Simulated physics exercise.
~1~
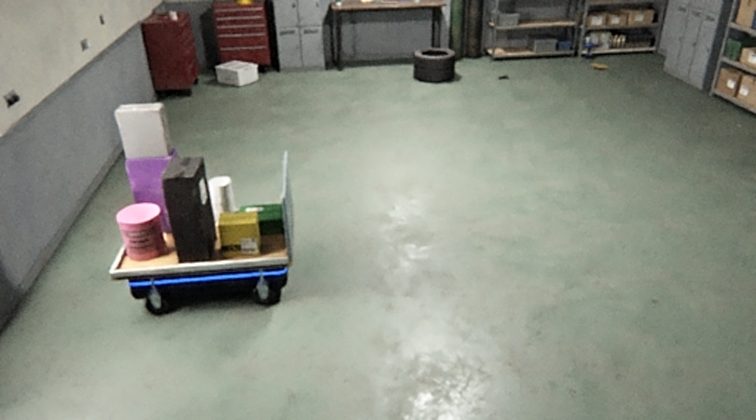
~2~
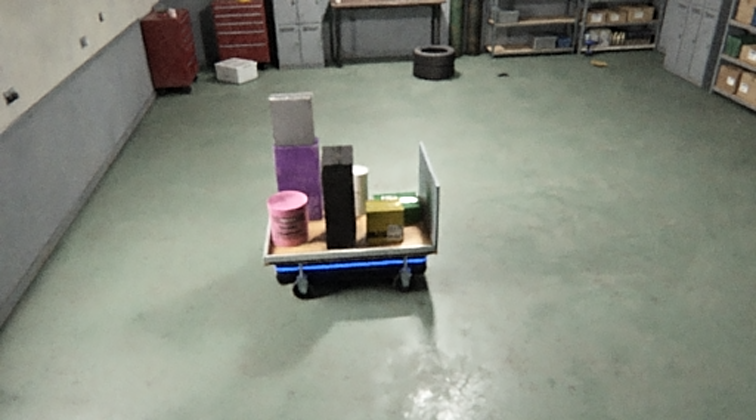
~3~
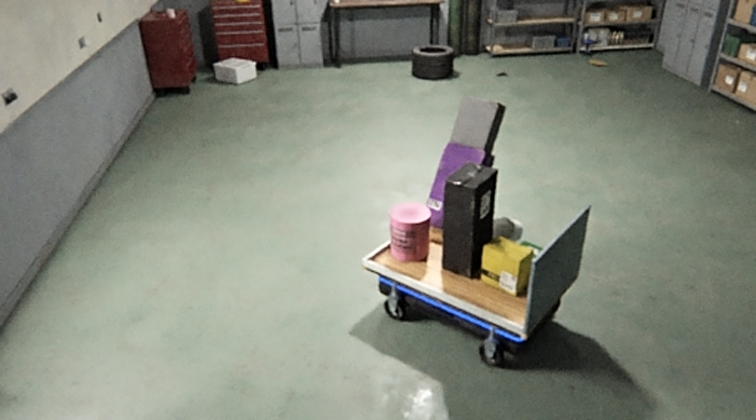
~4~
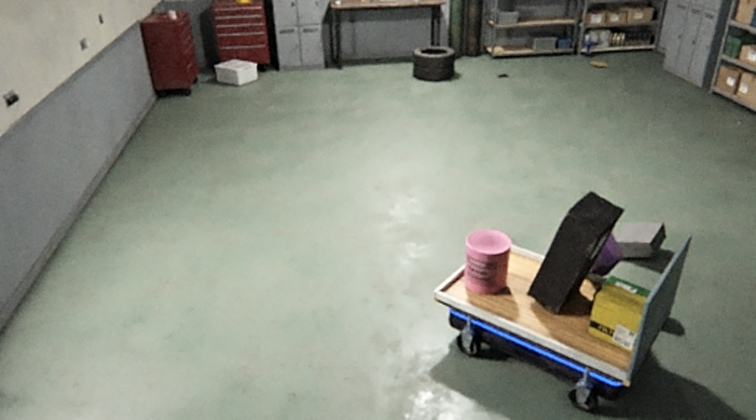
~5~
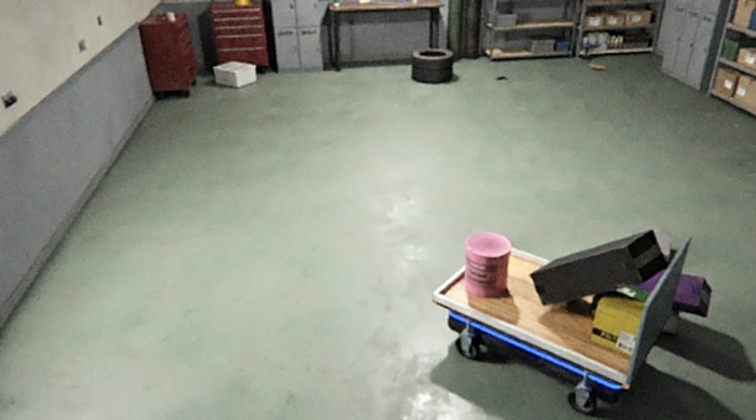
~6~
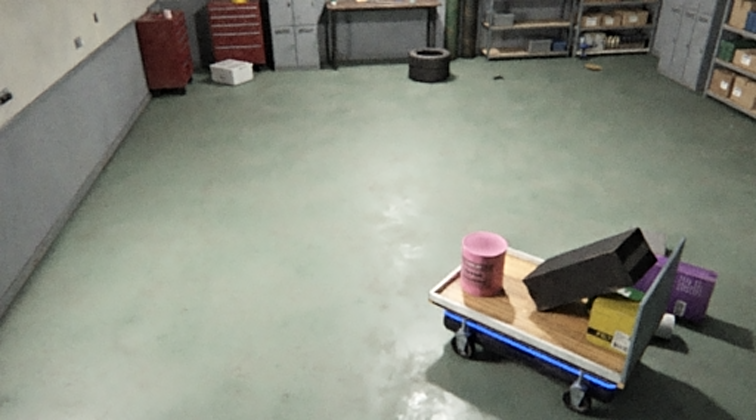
A flat cart with a tall board at its right end stands on the green floor of a workshop, seen from above, with red tool chests, lockers and shelves behind. It carries a pink pail, a grey box atop a purple one, a tall black box, a white canister, and yellow and green parcels. The cart rolls right, then curves toward the viewer as the purple and grey boxes lean and the canister tips. These three go over the side, and the black box tilts as the cart stops. It ends toppled against the board, the pail still upright.
